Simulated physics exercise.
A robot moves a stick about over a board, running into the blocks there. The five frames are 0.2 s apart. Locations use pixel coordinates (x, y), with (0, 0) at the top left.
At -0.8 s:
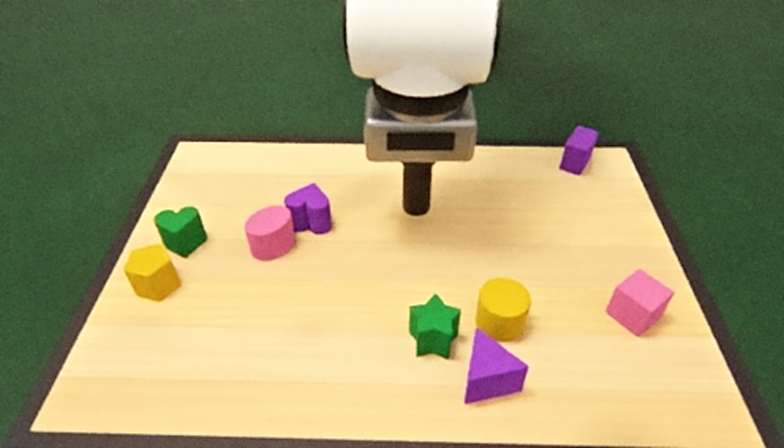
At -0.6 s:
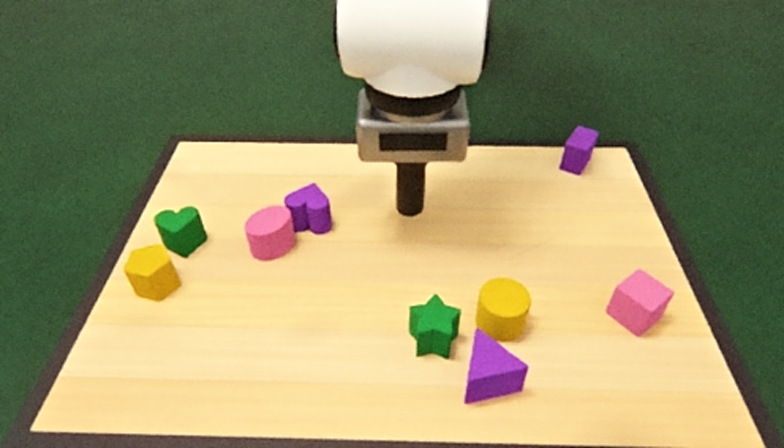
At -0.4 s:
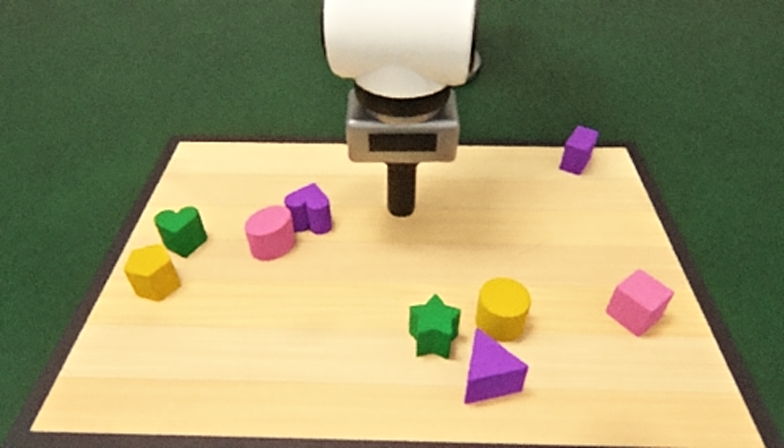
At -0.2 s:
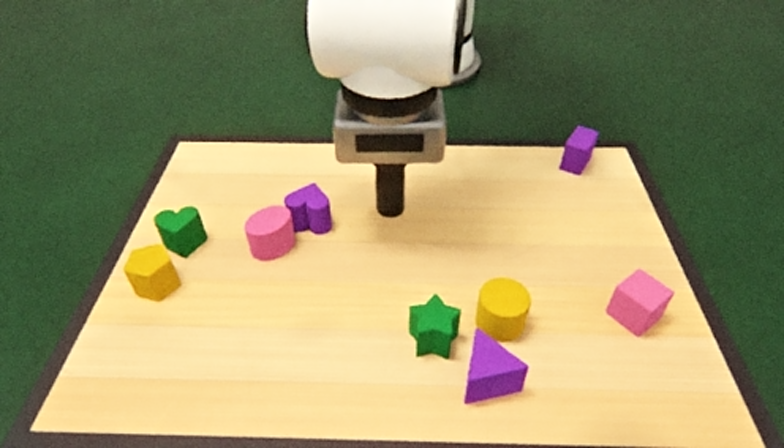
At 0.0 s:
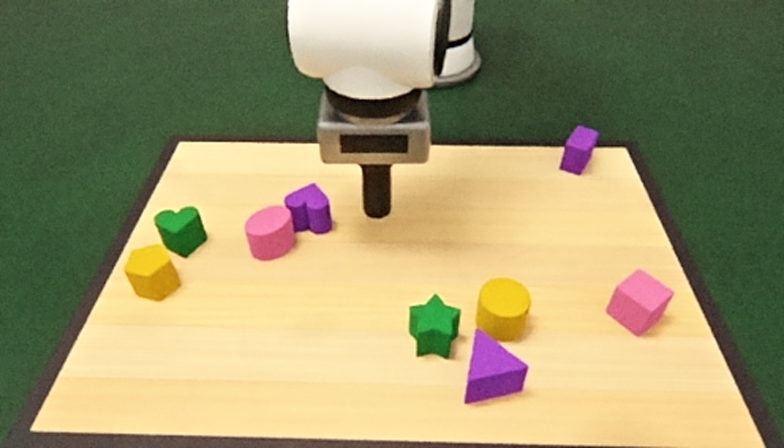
On a pale wooden board with dark edges over a green surface, seen from above at an angle, a white and grey robot arm holds a short black stick. Green, yellow, pink and purple blocks sit at the left, lower centre and right, with a small purple one at the far right corner. The arm slides the stick slightly left, touching nothing, while blocks and camera stay still.
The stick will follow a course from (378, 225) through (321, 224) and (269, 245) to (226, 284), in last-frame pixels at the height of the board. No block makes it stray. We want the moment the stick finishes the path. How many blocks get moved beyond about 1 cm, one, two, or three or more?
Total: Two.
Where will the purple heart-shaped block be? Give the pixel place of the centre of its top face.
I'd expect the centre of its top face to be at (258, 194).
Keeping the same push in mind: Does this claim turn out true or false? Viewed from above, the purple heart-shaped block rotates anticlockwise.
That statement is not accurate.
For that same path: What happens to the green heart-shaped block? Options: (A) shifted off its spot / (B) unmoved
Letter B.
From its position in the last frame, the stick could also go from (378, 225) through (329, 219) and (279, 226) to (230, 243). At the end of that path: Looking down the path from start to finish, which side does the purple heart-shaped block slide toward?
Pushed right.
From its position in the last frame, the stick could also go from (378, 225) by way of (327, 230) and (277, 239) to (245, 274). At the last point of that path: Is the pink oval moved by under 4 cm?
In short: No.
The first path, step by step. One third of the way, stick (318, 209); purple heart-shaped block (283, 194).
Two thirds of the way, stick (266, 231); pink oval (232, 236), turned 55° anticlockwise; purple heart-shaped block (258, 194), turned 70° clockwise.
At the end, stick (221, 270); yellow five-sided block (142, 260); green heart-shaped block in place; pink oval (178, 272), turned 30° anticlockwise; purple heart-shaped block (258, 194), turned 70° clockwise.
